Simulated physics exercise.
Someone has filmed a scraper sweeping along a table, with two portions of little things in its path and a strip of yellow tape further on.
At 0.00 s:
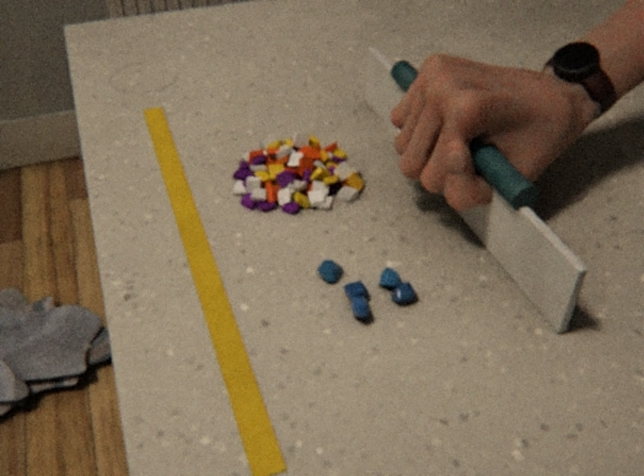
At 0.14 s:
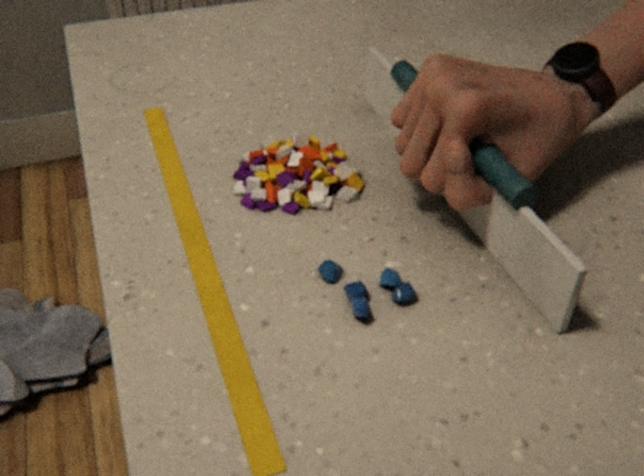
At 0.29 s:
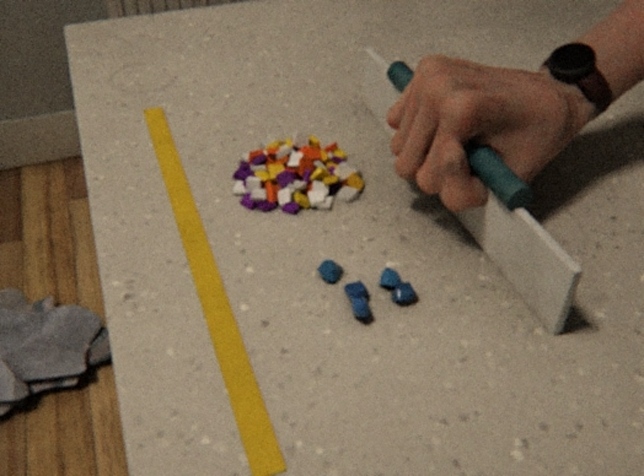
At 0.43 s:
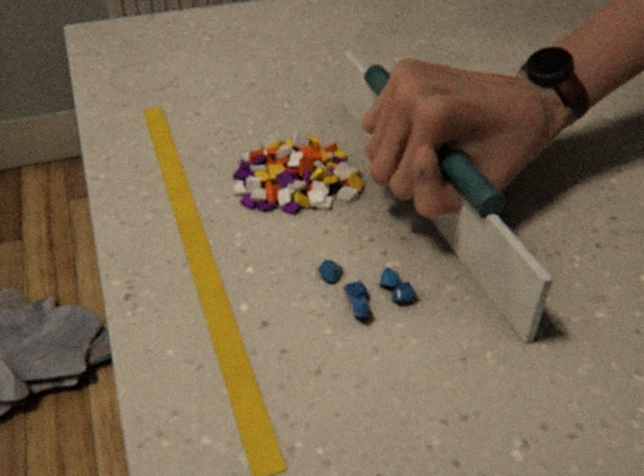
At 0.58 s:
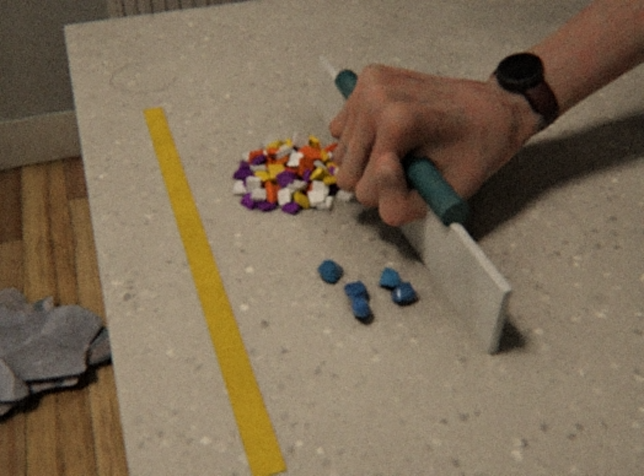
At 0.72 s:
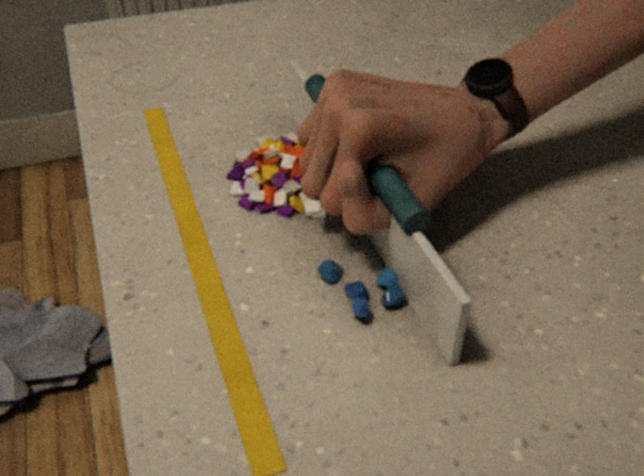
A hand wearing a dark watch slides a scraper leftward across a speckled table, nudging colourful mosaic tiles and then blue stones.
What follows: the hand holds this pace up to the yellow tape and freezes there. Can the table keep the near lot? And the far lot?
The near lot keeps clear of the drop and the far lot sends some to the floor.
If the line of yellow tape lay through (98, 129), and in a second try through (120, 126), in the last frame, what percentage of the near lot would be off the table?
First some 100, then 0 per cent.
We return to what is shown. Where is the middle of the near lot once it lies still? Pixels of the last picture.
Roughly at (198, 343).
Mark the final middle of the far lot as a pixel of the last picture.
Close to (136, 204).
After 1.09 s, scraper still moving, near (265, 171); near lot all on the table, its front near (289, 342); far lot all on the table, its front near (165, 207).
After 1.48 s, scraper stopped at the yellow tape; near lot all on the table, its front near (182, 346); far lot only a few over the edge.
After 1.76 s, scraper stopped at the yellow tape; near lot all on the table, its front near (182, 346); far lot near a quarter over the edge.
In the end (2.1 s), scraper stopped at the yellow tape; near lot all on the table, its front near (182, 346); far lot near a quarter over the edge.
